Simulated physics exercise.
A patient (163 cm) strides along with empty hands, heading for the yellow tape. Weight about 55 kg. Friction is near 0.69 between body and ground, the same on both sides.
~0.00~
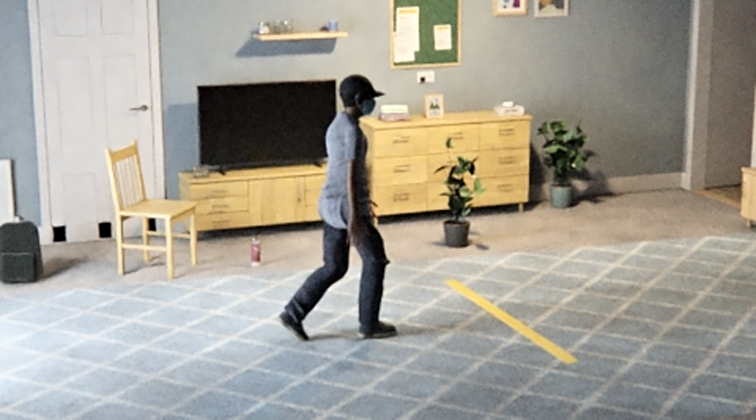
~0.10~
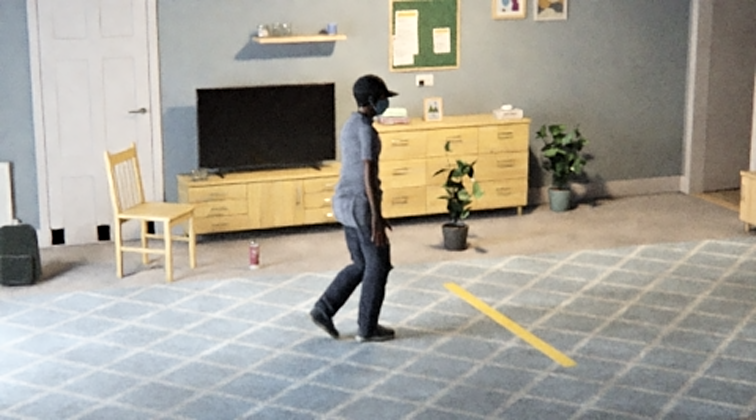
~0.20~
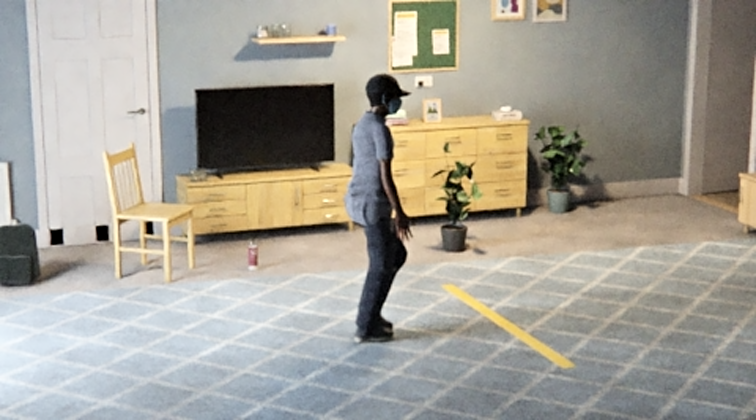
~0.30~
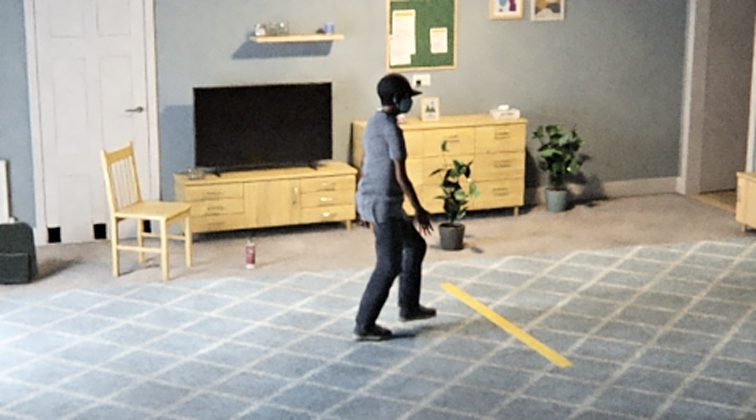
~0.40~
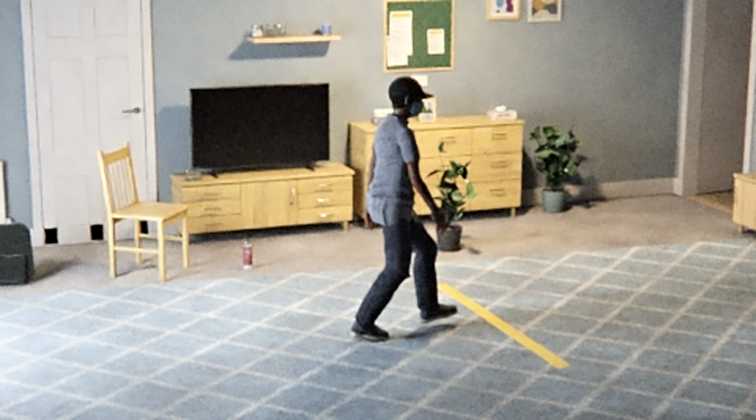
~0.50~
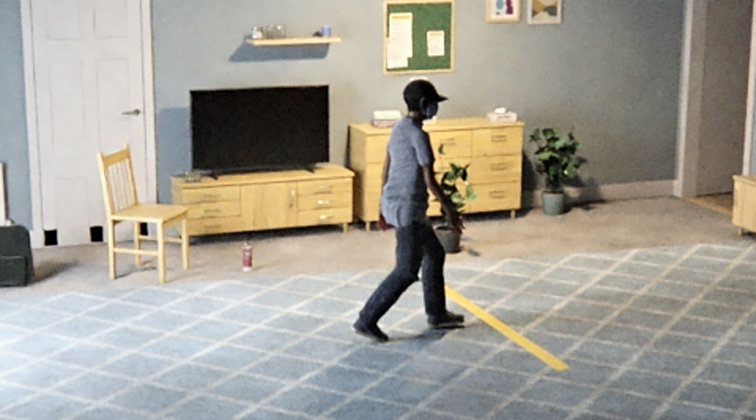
A person in a dark cap, face mask, grey-blue short-sleeved shirt and dark trousers walks to the right across a patterned blue-grey carpet, seen side-on from across a living room. Behind stand a wooden chair, a black television on a low wooden cabinet, drawers and two potted plants. Empty-handed, the walker takes steady steps, arms swinging slightly, nearing a diagonal yellow strip, while the view shifts very slightly.
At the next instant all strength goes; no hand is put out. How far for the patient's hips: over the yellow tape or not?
The patient's hips cross the yellow tape.
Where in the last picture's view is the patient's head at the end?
Near (557, 295).
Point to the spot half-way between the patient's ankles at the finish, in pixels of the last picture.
At about (468, 324).
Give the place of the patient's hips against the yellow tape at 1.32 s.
Some 5 cm past it.
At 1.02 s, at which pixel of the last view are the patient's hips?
At about (473, 274).
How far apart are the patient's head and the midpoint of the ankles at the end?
About 90 cm.
After 0.77 s the patient's hips are 39 cm short of the yellow tape, near (439, 242) in the last picture's view; the patient's chest 35 cm short of the yellow tape.
After 1.02 s the patient's hips are 13 cm short of the yellow tape, near (473, 274) in the last picture's view.
After 1.32 s the patient's hips are 7 cm past the yellow tape, near (502, 262) in the last picture's view; the patient's chest 34 cm past the yellow tape.
When all is still (2.9 s), patient's hips cross the yellow tape; patient's head crosses the yellow tape; patient's chest crosses the yellow tape.
